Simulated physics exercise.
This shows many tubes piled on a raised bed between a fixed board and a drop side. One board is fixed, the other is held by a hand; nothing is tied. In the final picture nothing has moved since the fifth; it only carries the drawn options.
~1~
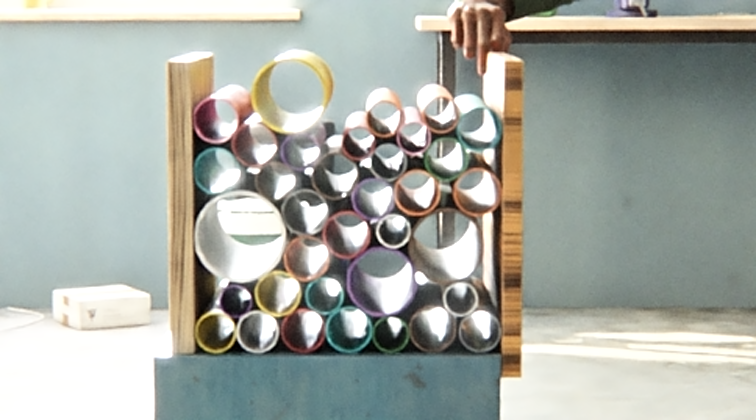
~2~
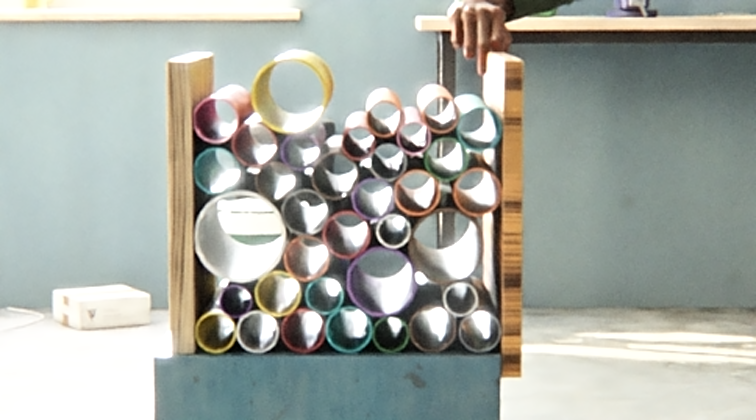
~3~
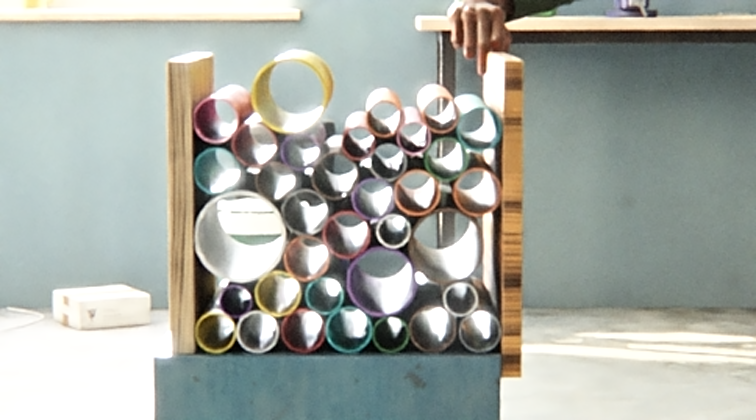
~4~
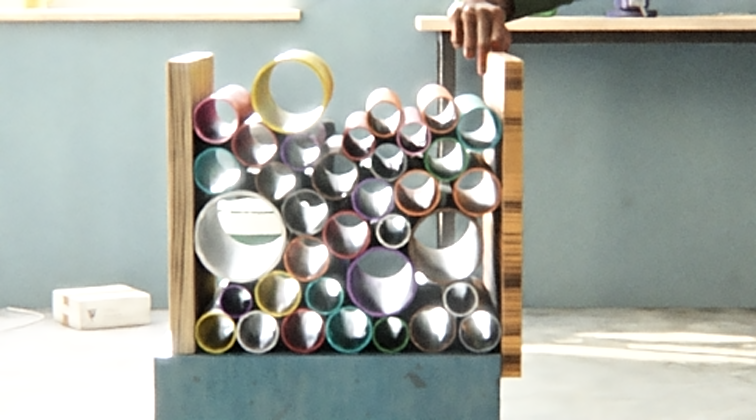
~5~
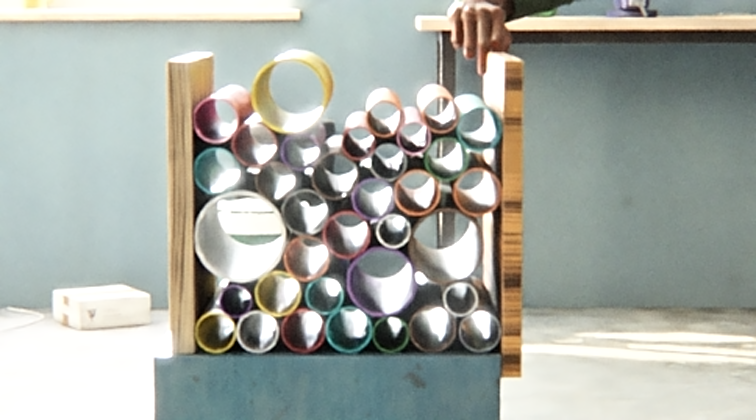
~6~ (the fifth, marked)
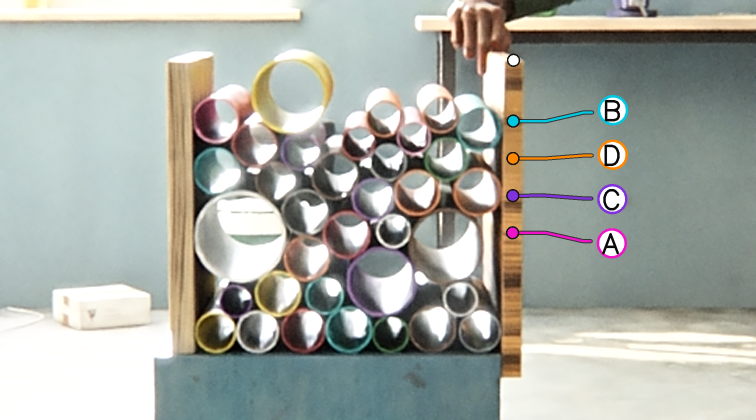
A hand rests on the right wooden side board beside stacked colourful tubes, and nothing moves.
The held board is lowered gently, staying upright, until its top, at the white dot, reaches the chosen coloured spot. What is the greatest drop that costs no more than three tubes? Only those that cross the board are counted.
Down to C.
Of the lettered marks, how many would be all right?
The number is three.
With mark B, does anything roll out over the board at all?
No, at B.
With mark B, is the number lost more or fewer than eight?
Fewer than eight.
On the marked copy, A at (513, 233); B at (513, 121); C at (513, 196); D at (513, 159); the white dot at (514, 60).
Taking C. A third of the way, top of the board (503, 124).
Two thirds of the way, top of the board (502, 194).
When it is over, top of the board (502, 195), two out over the board.
As for the rest, A more than three out over the board; B none out over the board; D none out over the board.
